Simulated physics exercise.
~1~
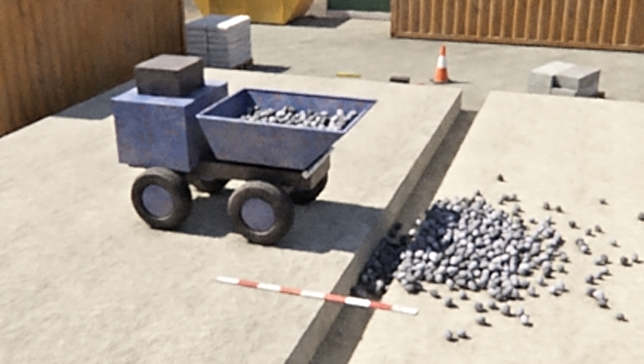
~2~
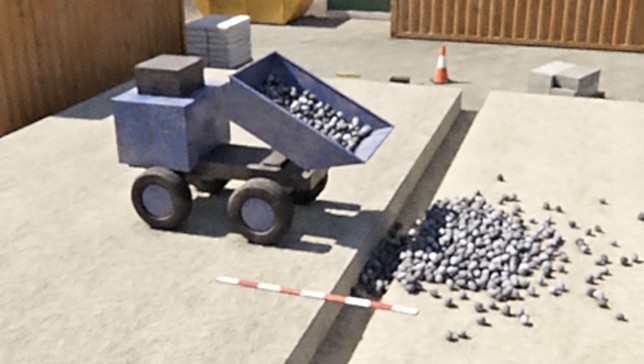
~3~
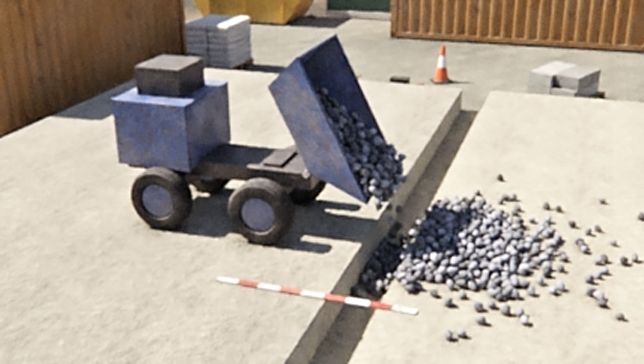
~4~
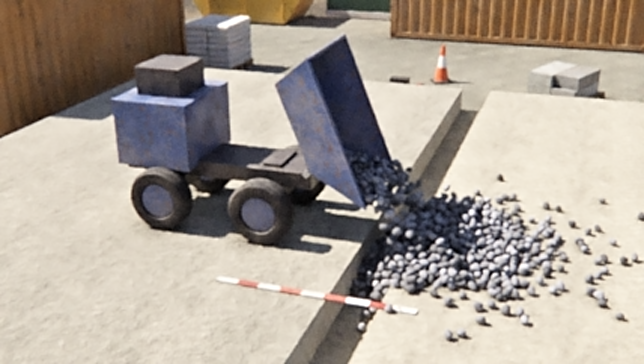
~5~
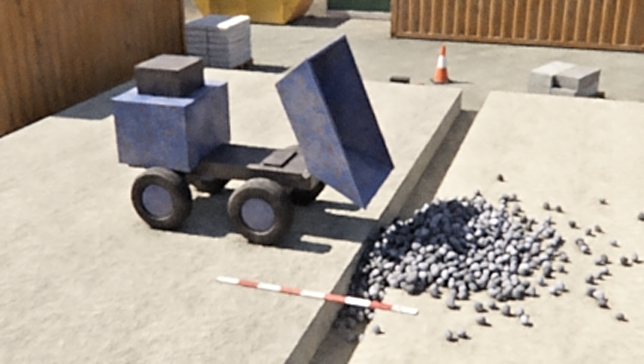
A small blue dumper tips its body and empties gray stones beside the loose pile.
